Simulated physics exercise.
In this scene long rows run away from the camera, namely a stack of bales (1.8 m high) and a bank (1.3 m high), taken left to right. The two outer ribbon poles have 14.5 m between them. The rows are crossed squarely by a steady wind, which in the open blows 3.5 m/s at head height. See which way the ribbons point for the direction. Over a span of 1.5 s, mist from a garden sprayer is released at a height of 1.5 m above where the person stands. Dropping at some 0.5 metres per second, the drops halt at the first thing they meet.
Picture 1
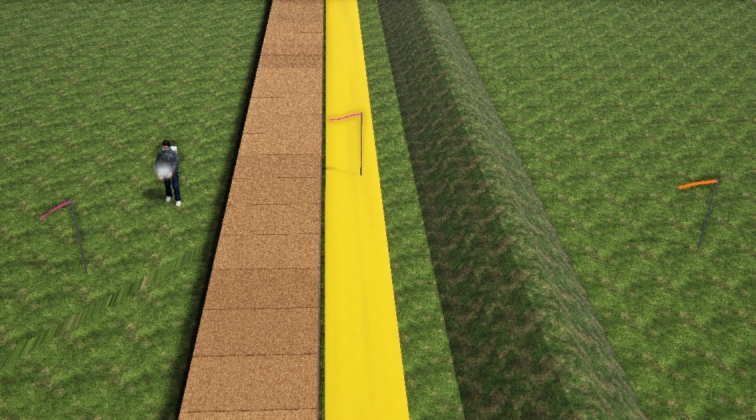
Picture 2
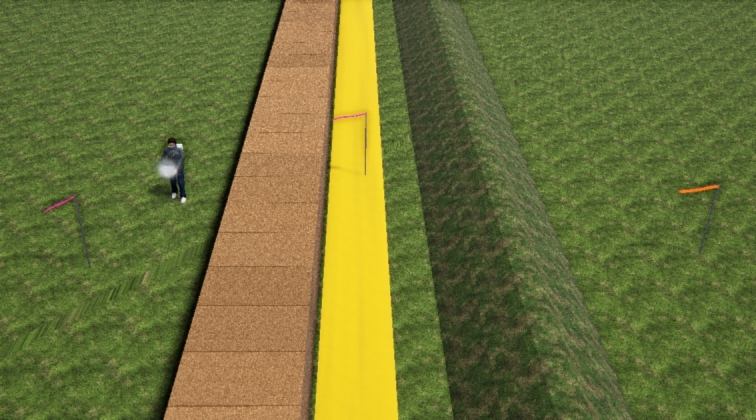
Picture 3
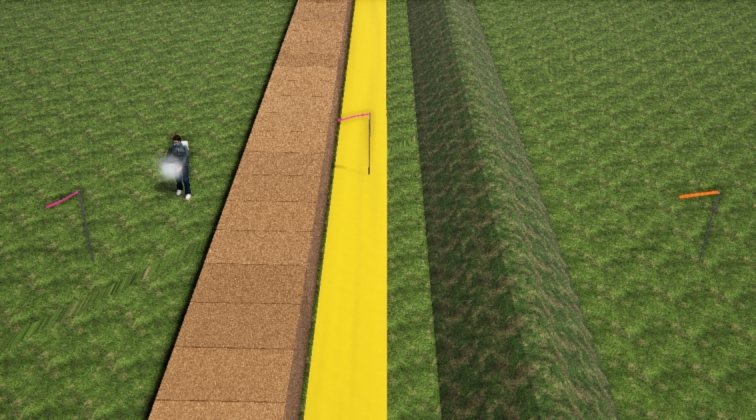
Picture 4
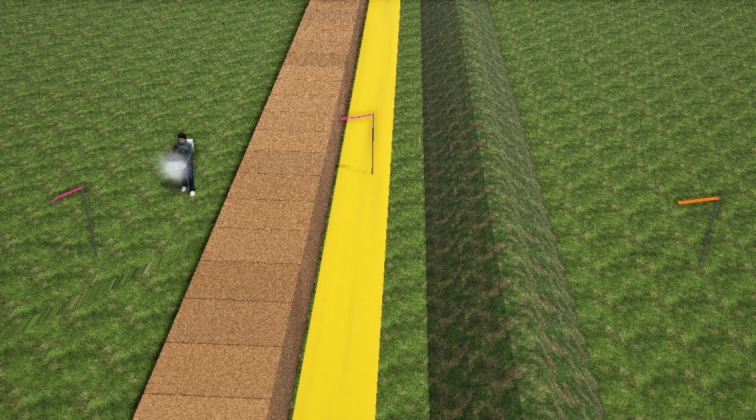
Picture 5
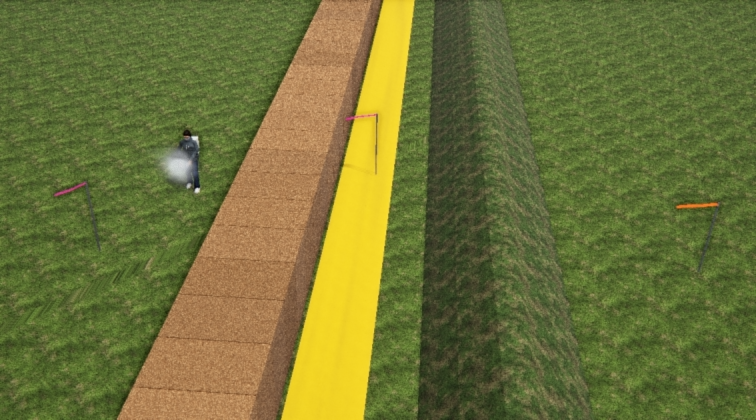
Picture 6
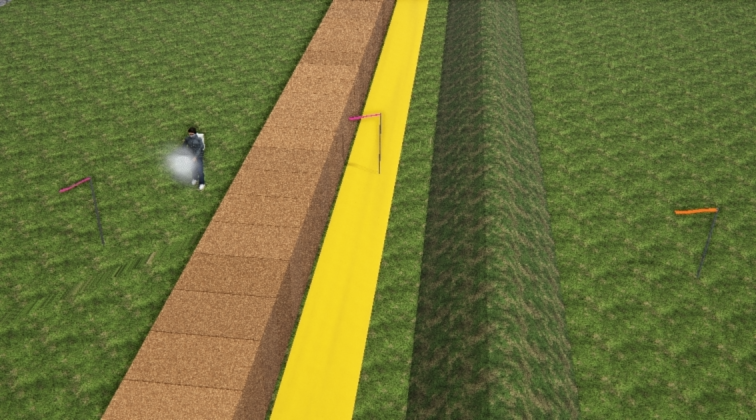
On a grassy field, a person stood left of a brown stack and a yellow strip, a pale puff of mist spreading slightly beside them, while the view slowly shifted and three ribbons pointed left.
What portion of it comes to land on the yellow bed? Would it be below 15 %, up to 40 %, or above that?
I would say not even 15 %.
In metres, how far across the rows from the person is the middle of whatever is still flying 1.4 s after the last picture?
The distance is close to 0.0 m.
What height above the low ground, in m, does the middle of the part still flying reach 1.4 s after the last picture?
About 0.8 m high.
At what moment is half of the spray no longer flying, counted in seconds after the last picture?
About 3.5 seconds.
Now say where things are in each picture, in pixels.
In the first picture, the left ribbon ends at (40, 219), leaning 60 degrees to the left, the spray in the air spans x = 160 to 170 around y = 170 and it comes from (164, 167).
In the second picture, the right ribbon ends at (680, 192), leaning 80 degrees to the left, the spray in the air spans x = 160 to 170 around y = 170 and the yellow one passes (356, 251).
In the third picture, the inner ribbon ends at (338, 120), leaning 75 degrees to the left, the spray in the air spans x = 160 to 180 around y = 165 and the top of the stack of bales crosses (283, 155).
In the fourth picture, the left ribbon ends at (51, 202), leaning 60 degrees to the left, the spray in the air spans x = 165 to 185 around y = 165 and the yellow one passes (361, 199).
In the fifth picture, the right ribbon ends at (677, 207), leaning 80 degrees to the left and the spray in the air spans x = 165 to 190 around y = 165.
In the sixth picture, the inner ribbon ends at (350, 118), leaning 80 degrees to the left, the spray in the air spans x = 165 to 195 around y = 160 and the top of the stack of bales crosses (289, 152).
Then, 1.4 s after the last picture, 96 % is in the air or yet to come; 0 % lies on the yellow bed; the middle of what still flies is 0.9 m above the low ground, near (187, 175).
Then, 2.9 s after the last picture, 65 % is in the air or yet to come; 0 % lies on the yellow bed; the middle of what still flies is 0.6 m above the low ground, near (196, 185).
Then, 6.9 s after the last picture, 8 % is in the air or yet to come; 0 % lies on the yellow bed.
Then, 18.9 s after the last picture, 0 % is in the air or yet to come; 0 % lies on the yellow bed.
Then, 43.9 s after the last picture, 0 % is in the air or yet to come; 0 % lies on the yellow bed.
